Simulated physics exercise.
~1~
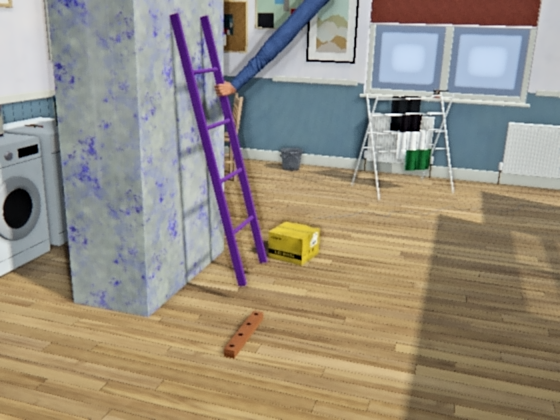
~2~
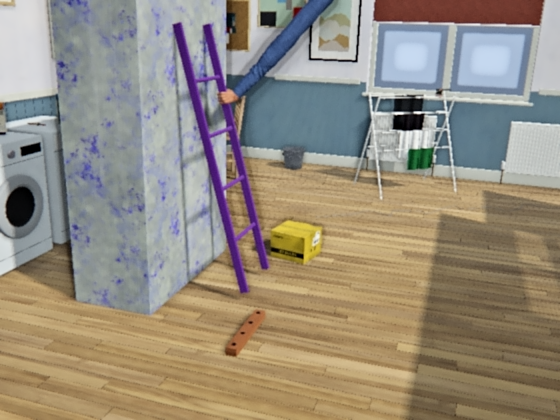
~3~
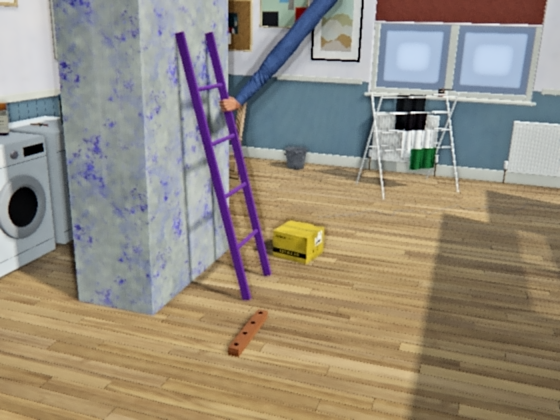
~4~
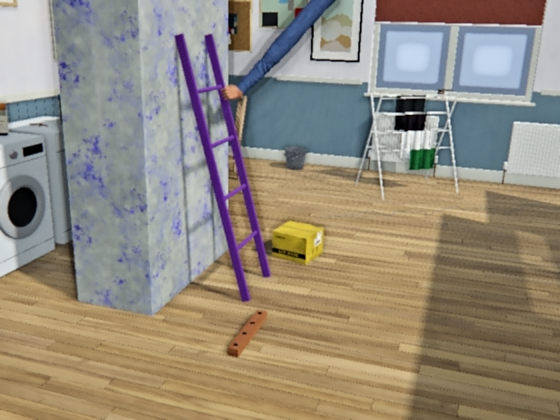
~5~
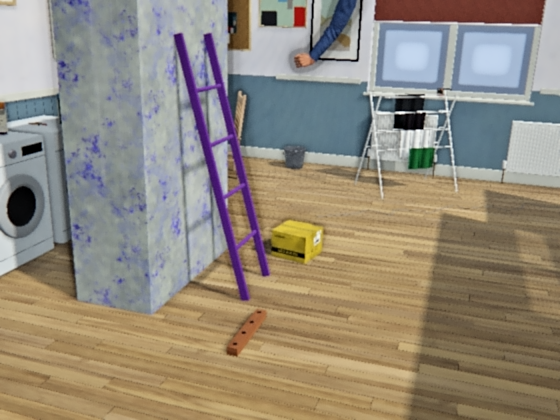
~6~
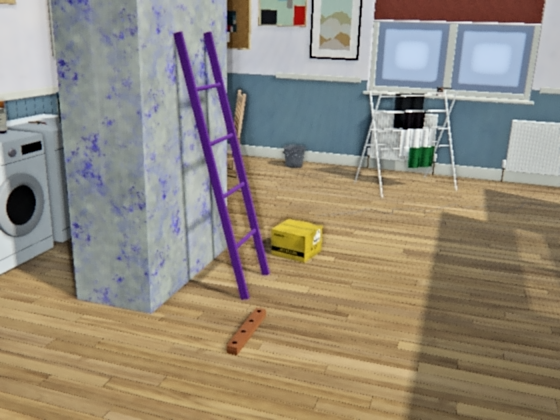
In a room with a wooden floor, a blue-sleeved arm held a purple ladder leaning against a blotchy cupboard and eased it down slightly, then let go and drew back out of view, and the ladder stayed leaning where it was.
